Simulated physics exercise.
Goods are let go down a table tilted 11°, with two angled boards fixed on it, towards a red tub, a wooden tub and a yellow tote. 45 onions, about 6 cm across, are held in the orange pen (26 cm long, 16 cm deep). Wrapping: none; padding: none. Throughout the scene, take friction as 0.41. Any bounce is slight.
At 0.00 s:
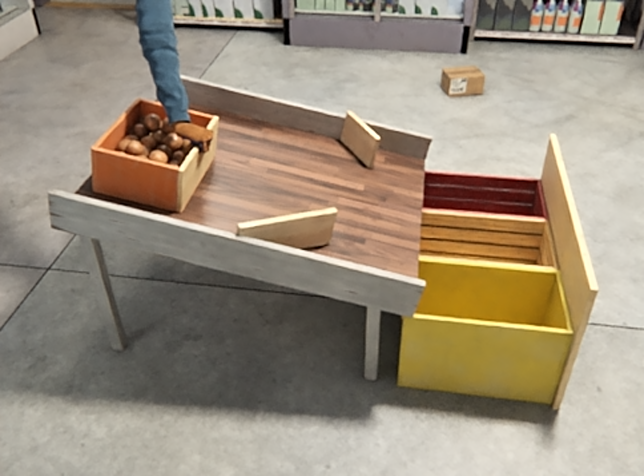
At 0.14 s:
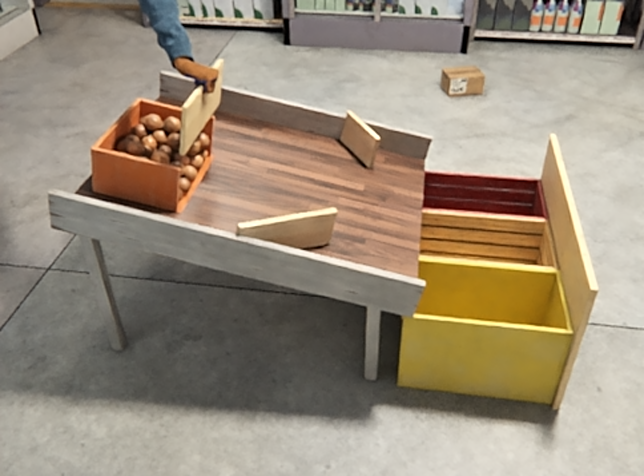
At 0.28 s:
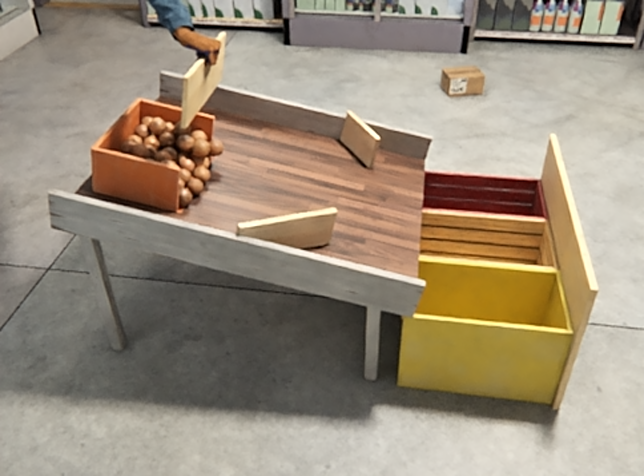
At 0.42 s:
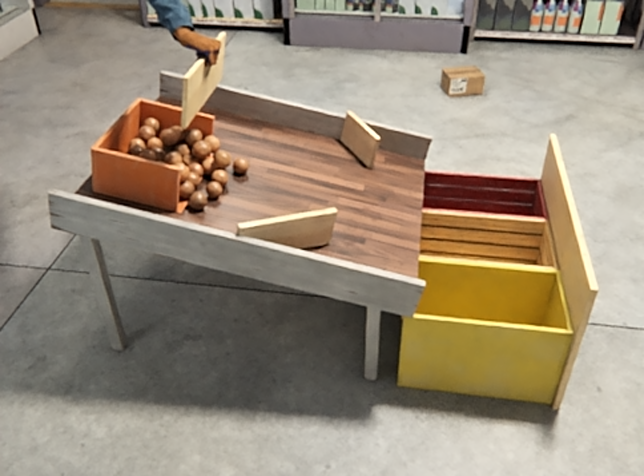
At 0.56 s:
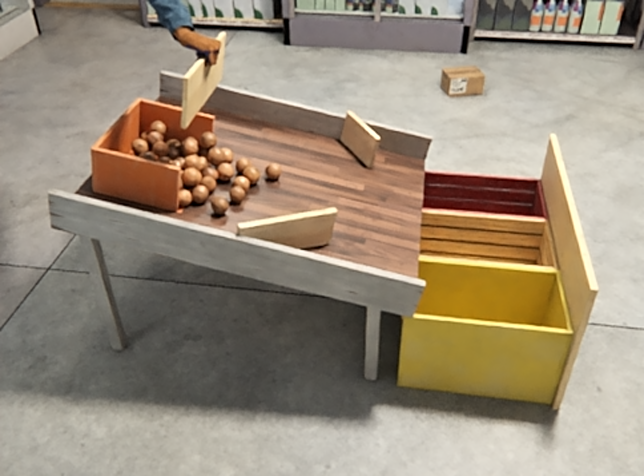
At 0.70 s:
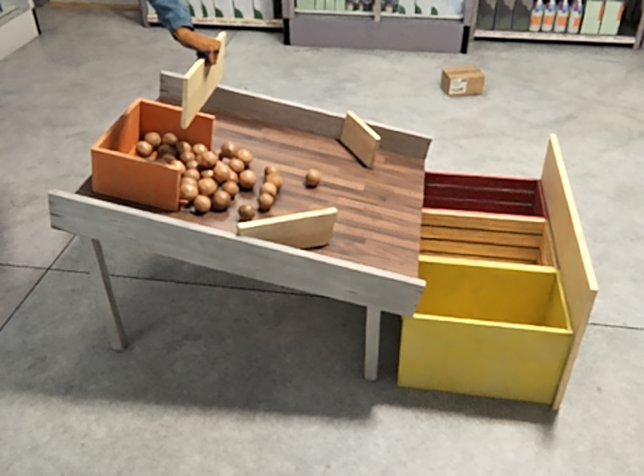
A gloved hand in a blue sleeve reaches in at the upper left over a sloping wood-topped table on a grey concrete floor, seen from above by a still camera. An orange pen of round brown onions sits at the table's left, with red, wooden and yellow bins at the right. The hand lifts the pen's front board, and onions roll out rightward, spreading across the boards.
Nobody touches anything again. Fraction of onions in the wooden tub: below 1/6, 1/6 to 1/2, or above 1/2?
Above 1/2.
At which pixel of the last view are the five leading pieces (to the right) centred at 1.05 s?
Around (374, 207) in pixels.
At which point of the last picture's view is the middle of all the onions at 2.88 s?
About (500, 297).
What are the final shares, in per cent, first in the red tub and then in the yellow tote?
It works out to roughly 5 per cent and 5 per cent, in that order.
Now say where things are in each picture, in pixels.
In the first picture (we follow the rim corner now nearest the camera), orange pen at (180, 169); wooden tub at (556, 269); nothing out yet.
The second picture shows orange pen at (180, 169).
The third picture shows orange pen at (180, 169); 3 out, the lowest onion at (195, 187).
The fourth picture shows orange pen at (180, 169); 7 out, the lowest onion at (241, 166).
The fifth picture shows orange pen at (180, 169); 12 out, the lowest onion at (273, 171).
The sixth picture shows orange pen at (180, 169); wooden tub at (556, 269); 22 out, the lowest onion at (313, 178).
After 1.05 s, 11 still in the orange pen, 33 on the slope and 1 in the air.
After 1.48 s, 6 in the wooden tub, 35 on the slope and 4 in the air.
After 2.10 s, 2 in the red tub, 28 in the wooden tub, 1 in the yellow tote, 7 on the slope and 7 in the air.
Final count (at 2.88 s), 2 in the red tub, 41 in the wooden tub and 2 in the yellow tote. Asked share, 41 of 45, 91 per cent.
